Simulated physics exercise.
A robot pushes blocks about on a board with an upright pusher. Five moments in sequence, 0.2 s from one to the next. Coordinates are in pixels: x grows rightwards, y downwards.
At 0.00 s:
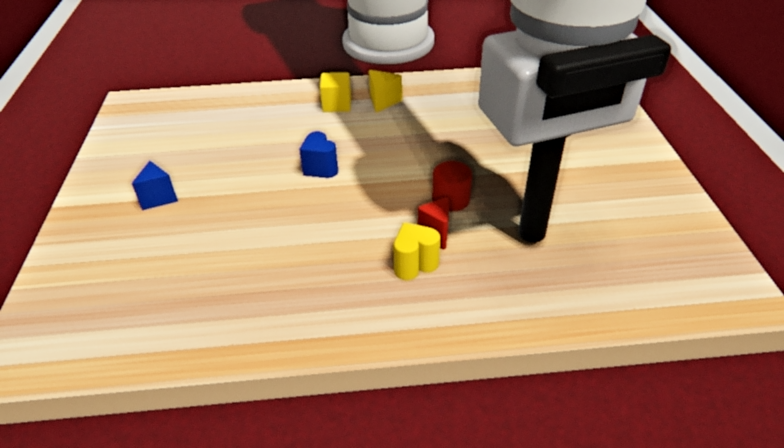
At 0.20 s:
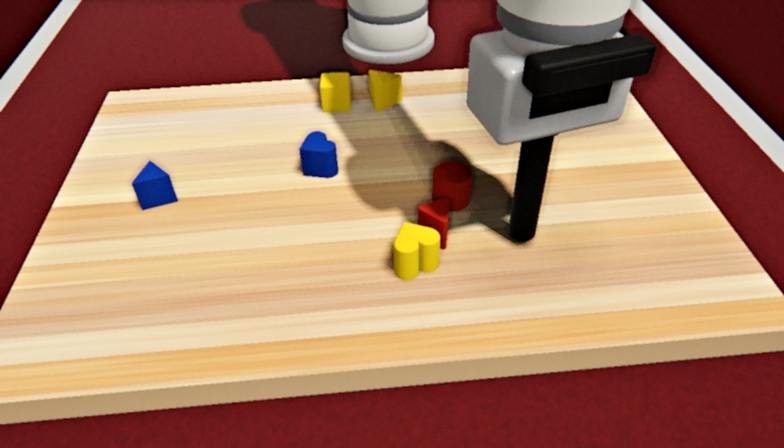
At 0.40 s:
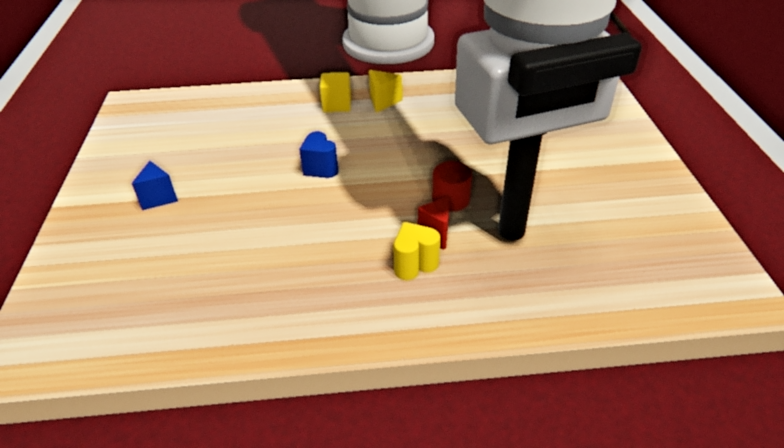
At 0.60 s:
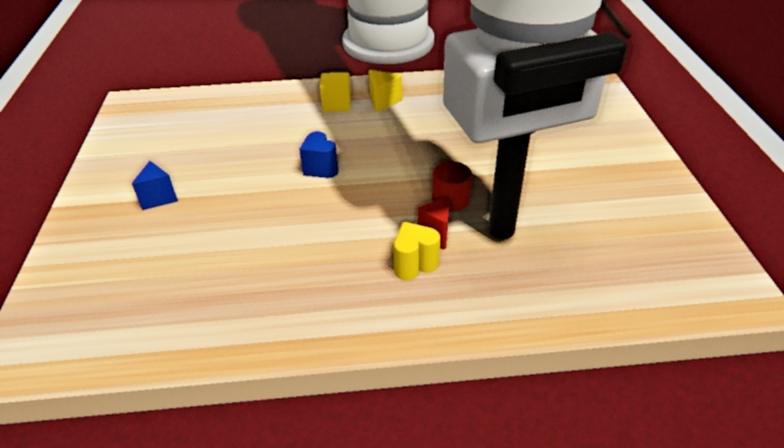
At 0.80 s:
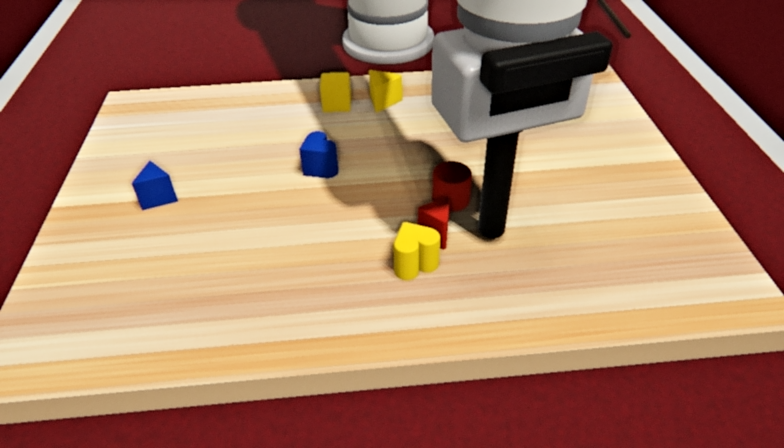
On a wooden board scattered with red, blue and yellow blocks, a robot arm moved its upright black pusher a short way left, toward the red blocks, and none of the blocks moved.
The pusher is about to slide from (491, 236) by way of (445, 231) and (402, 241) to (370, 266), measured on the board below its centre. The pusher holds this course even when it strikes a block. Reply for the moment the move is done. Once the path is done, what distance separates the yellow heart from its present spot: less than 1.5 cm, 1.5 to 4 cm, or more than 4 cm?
Short of 1.5 cm.
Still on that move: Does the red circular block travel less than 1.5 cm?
Yes, that is what happens.
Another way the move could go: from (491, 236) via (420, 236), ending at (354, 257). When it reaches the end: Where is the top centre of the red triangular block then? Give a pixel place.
Around pixel (325, 233).
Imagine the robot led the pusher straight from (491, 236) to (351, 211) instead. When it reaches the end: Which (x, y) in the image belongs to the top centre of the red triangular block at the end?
Most likely (406, 209).
On the path given first. One third of the way, pusher at (444, 224); red triangular block at (423, 210), turned 30° anticlockwise.
Two thirds of the way, pusher at (402, 235); yellow heart at (412, 240), turned 30° anticlockwise; red triangular block at (380, 223), turned 50° anticlockwise.
At the end, pusher at (369, 260); yellow heart at (409, 244), turned 55° anticlockwise; red triangular block at (344, 249), turned 45° anticlockwise; red circular block still.
